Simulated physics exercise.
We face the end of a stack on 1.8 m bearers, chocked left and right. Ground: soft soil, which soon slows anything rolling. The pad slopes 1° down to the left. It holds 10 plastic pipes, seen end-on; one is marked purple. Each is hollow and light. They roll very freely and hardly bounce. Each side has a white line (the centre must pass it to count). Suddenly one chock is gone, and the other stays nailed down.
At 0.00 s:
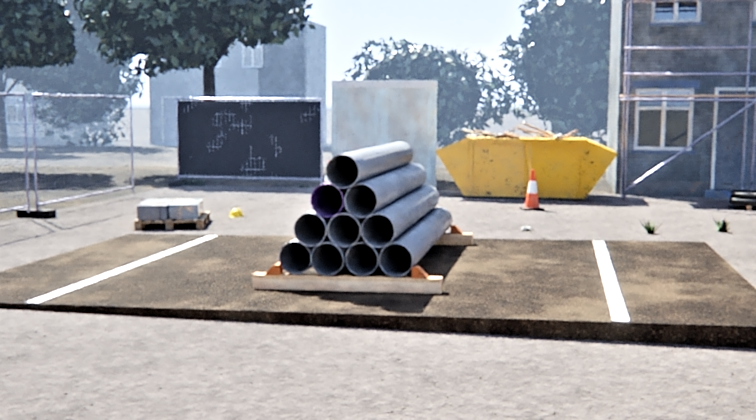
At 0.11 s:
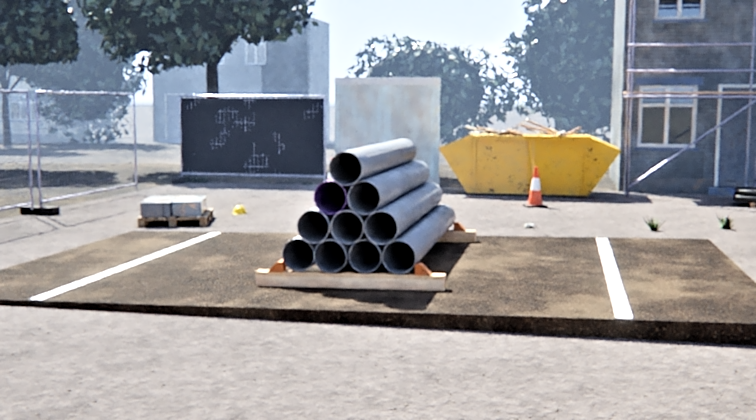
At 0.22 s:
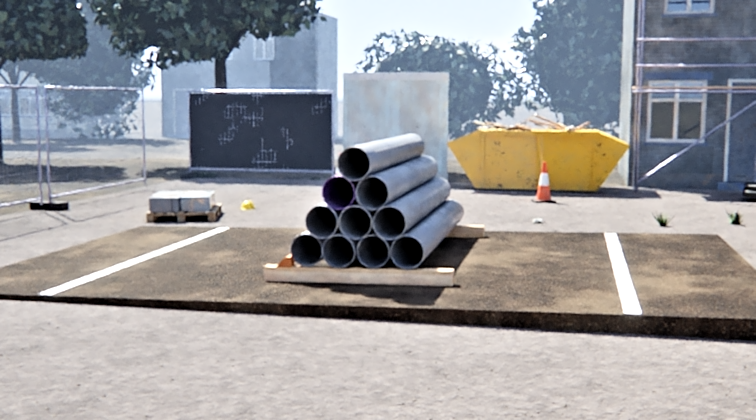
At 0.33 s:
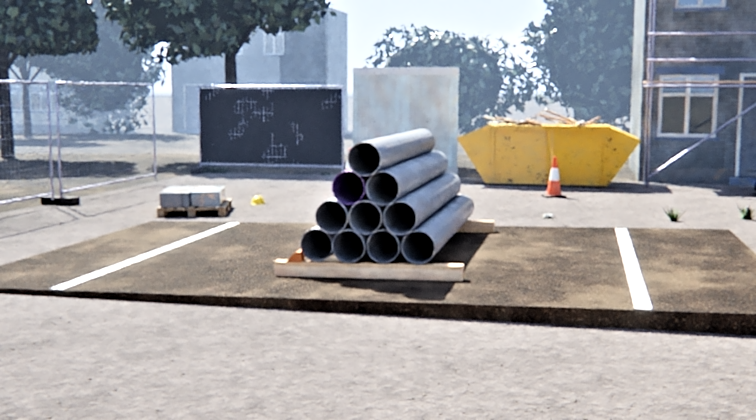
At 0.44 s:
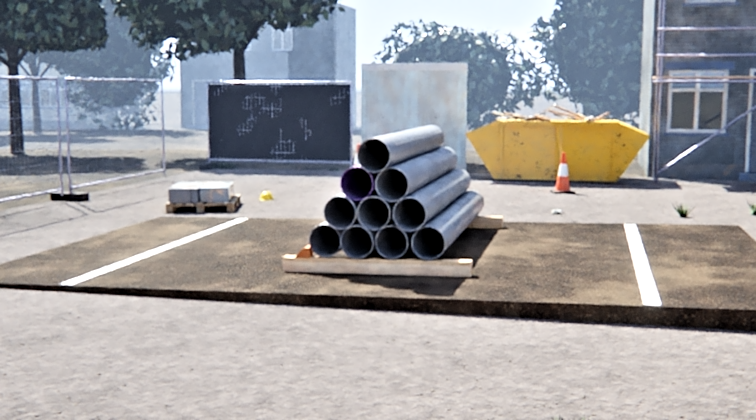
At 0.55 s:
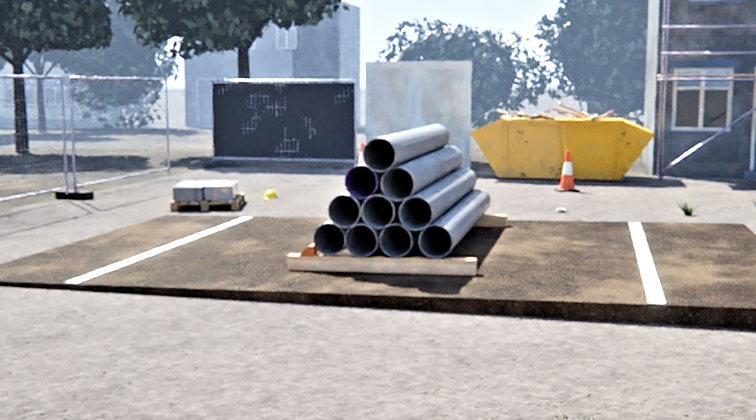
The clip opens on a pyramid of grey pipes, one purplish inside, resting on timber between orange chocks and two white lines. The view drifts, sliding the whole scene slightly right and up, and the right chock suddenly vanishes. The view keeps drifting, while the pipes show no visible shift in their stack.
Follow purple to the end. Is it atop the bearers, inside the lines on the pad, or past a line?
The purple pipe comes to rest atop the bearers.
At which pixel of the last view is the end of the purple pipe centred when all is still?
Near (428, 242).
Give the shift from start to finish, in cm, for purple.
Purple 80.
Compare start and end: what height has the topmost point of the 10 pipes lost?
Some 55 cm lower.
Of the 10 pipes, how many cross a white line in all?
0 of them.
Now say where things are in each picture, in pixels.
Purple (326, 201); both chocks in; lines at (81, 285) and (615, 299); the pad slopes 1° down to the left; 4 of the 10 form the bottom row, in the first picture.
Purple (329, 198), in the second picture.
Purple (338, 193); right chock gone, in the third picture.
Purple (348, 188), in the fourth picture.
Purple (356, 184), in the fifth picture.
Purple (360, 182); lines at (118, 265) and (651, 281), in the sixth picture.
Then, 2.6 s in, purple is up on others, 80 cm from the bearers' left end, rolling right; 0 of 10 have crossed.
In the end (5.4 s), purple is on the bearers, 45 cm from the bearers' right end; 0 of 10 have crossed.
